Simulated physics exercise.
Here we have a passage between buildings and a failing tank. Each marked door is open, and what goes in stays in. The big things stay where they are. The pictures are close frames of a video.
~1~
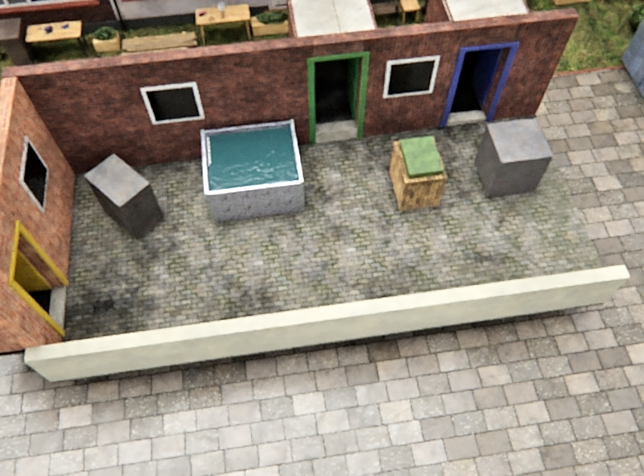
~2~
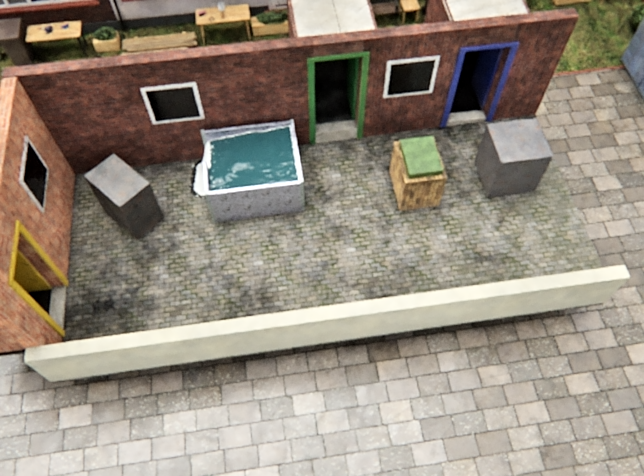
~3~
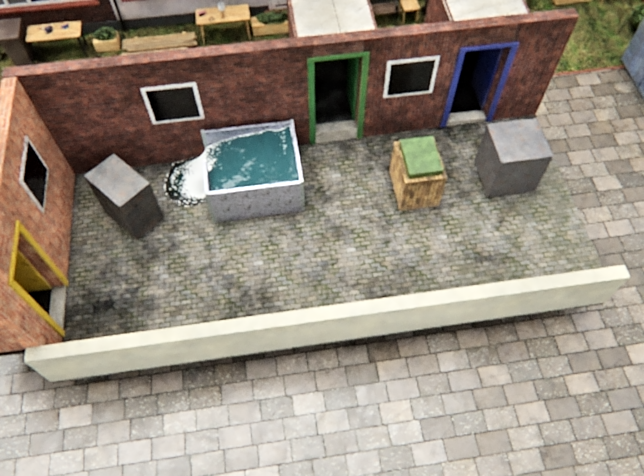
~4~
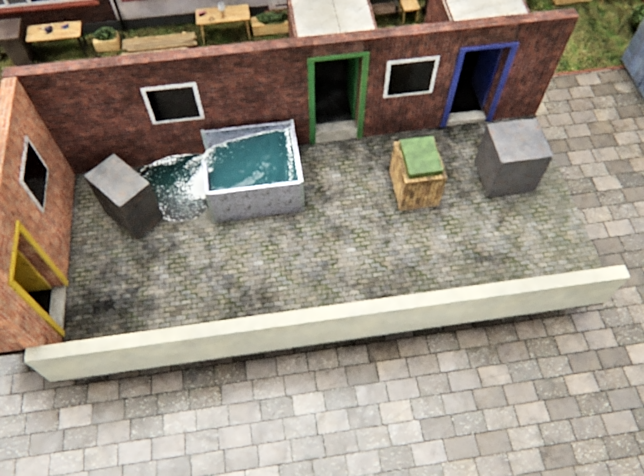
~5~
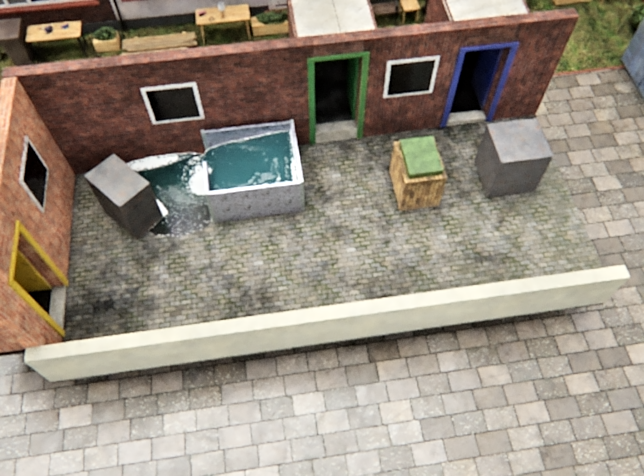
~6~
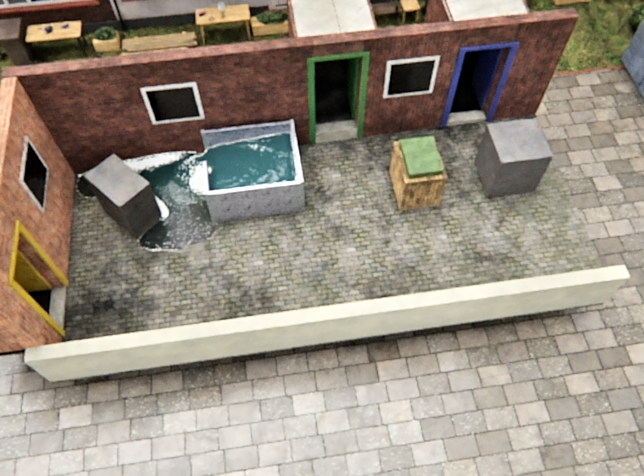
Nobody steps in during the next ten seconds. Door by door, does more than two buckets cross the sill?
One by one: The blue door admits no more than that; the green door admits no more than that; the yellow door lets in a lot.
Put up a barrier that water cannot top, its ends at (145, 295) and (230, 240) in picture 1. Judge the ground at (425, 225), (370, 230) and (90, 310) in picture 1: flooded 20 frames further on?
In that order: Not flooded, free of water, under water.
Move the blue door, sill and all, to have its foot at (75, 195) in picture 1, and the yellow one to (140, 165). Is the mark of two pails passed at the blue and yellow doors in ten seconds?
The blue door goes over; the yellow door is over.
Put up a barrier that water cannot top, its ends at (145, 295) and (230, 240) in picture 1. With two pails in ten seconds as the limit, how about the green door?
One by one: The green one stays under.
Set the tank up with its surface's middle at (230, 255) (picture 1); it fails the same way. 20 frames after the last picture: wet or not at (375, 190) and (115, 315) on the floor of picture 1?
As listed: Not flooded, awash.
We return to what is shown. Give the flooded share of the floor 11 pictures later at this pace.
Some 30 per cent.
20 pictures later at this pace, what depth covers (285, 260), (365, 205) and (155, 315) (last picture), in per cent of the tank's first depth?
About 2, 0 and 16 per cent.
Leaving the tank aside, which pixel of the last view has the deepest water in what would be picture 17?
Roughly at (75, 188).
A moment on, water covers 15 % of the floor; the blue door not reached, the green door not reached, the yellow door not reached.
Next, water covers 30 % of the floor; the blue door not reached, the green door wet at the sill, nothing in, the yellow door wet at the sill, nothing in.
Then, water covers 40 % of the floor; the blue door not reached, the green door wet at the sill, nothing in, the yellow door wet at the sill, nothing in.
Later, water covers 65 % of the floor; the blue door not reached, the green door wet at the sill, nothing in, the yellow door over two buckets in.
In the end, water covers 90 % of the floor; the blue door not reached, the green door wet at the sill, nothing in, the yellow door far over two buckets in.
